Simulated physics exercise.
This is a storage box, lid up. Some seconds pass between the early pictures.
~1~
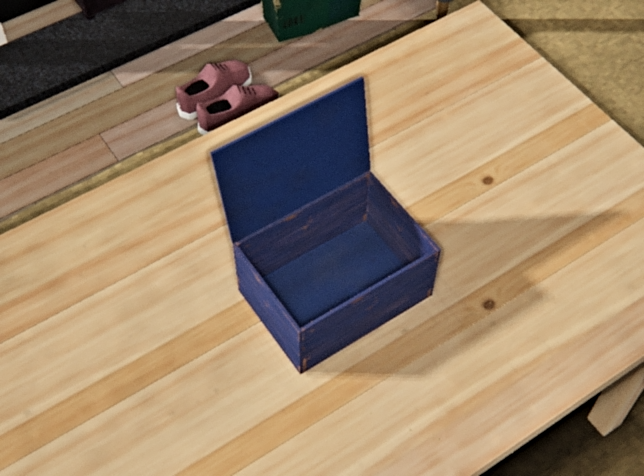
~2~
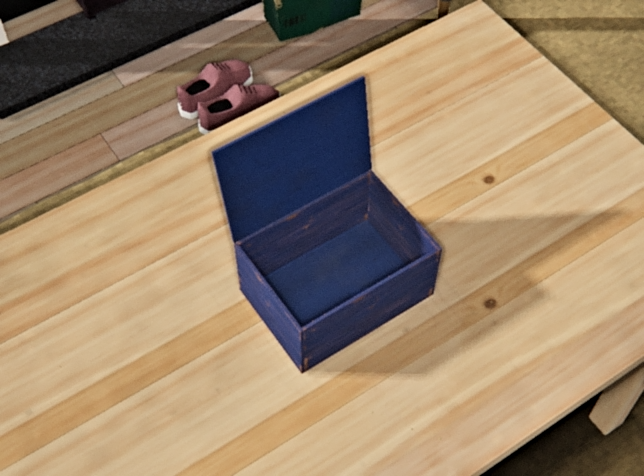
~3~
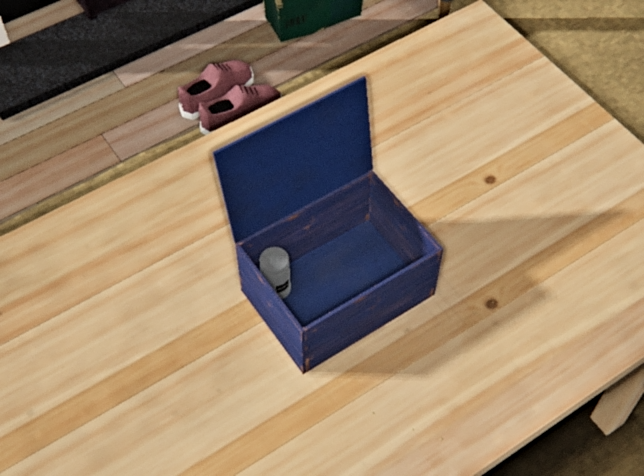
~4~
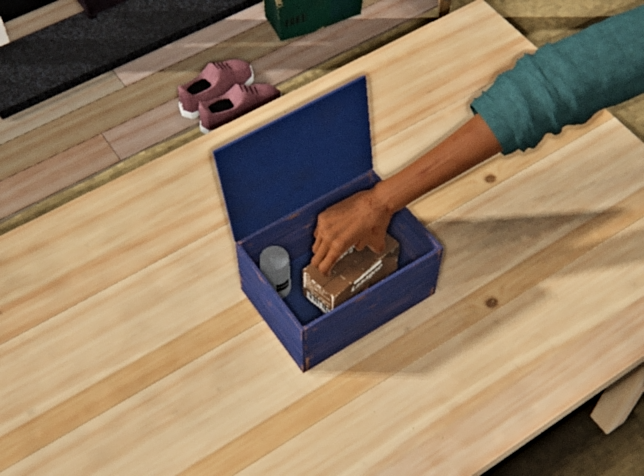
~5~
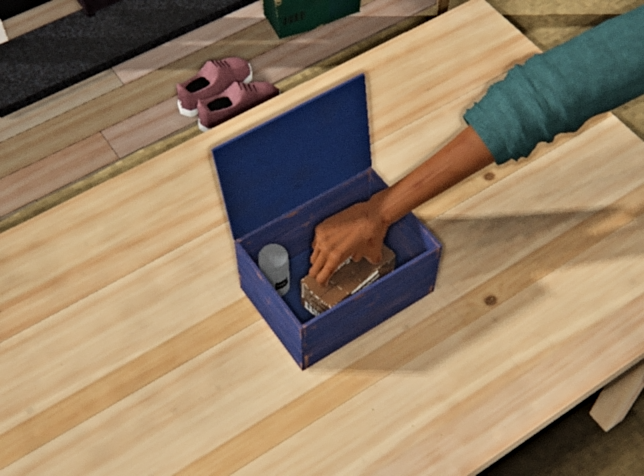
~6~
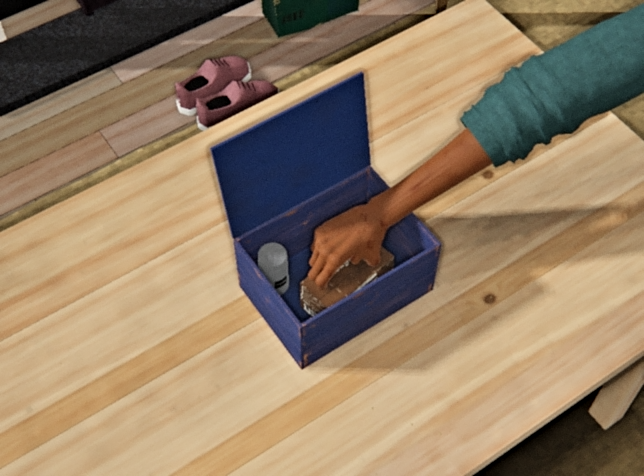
A grey shaker appears inside the left end of an open, empty blue box on a wooden table. Then a hand in a teal sleeve, reaching from the right, holds a brown carton inside the box beside the shaker and lowers it slightly, still gripping it.
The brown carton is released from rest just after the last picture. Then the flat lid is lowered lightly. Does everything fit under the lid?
It closes.
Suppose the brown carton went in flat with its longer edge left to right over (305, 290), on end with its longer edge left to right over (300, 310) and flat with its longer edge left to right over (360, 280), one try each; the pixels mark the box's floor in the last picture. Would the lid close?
First, it sits on the rim; second, it will not close; third, it sits on the rim.
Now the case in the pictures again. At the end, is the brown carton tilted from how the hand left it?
The brown carton stays as placed.
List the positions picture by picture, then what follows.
In the first picture, the last thing is not in view yet.
In the second picture, the last thing is not in view yet.
In the third picture, the last thing is not in view yet; grey shaker (275, 274).
The fourth picture shows on its way; brown carton (351, 269); grey shaker (275, 273).
The fifth picture shows on its way; brown carton (348, 280); grey shaker (274, 271).
The sixth picture shows put in, still held; brown carton (347, 282); grey shaker (273, 270).
Then, 1.20 s after the last picture, lid 84° above the rim.
Then, 1.60 s after the last picture, lid 53° above the rim.
Then, 1.80 s after the last picture, lid 29° above the rim.
Then, 2.00 s after the last picture, lid shut.
At rest, lid shut; both in place. Seen from the same camera at the end, brown carton near (347, 282).
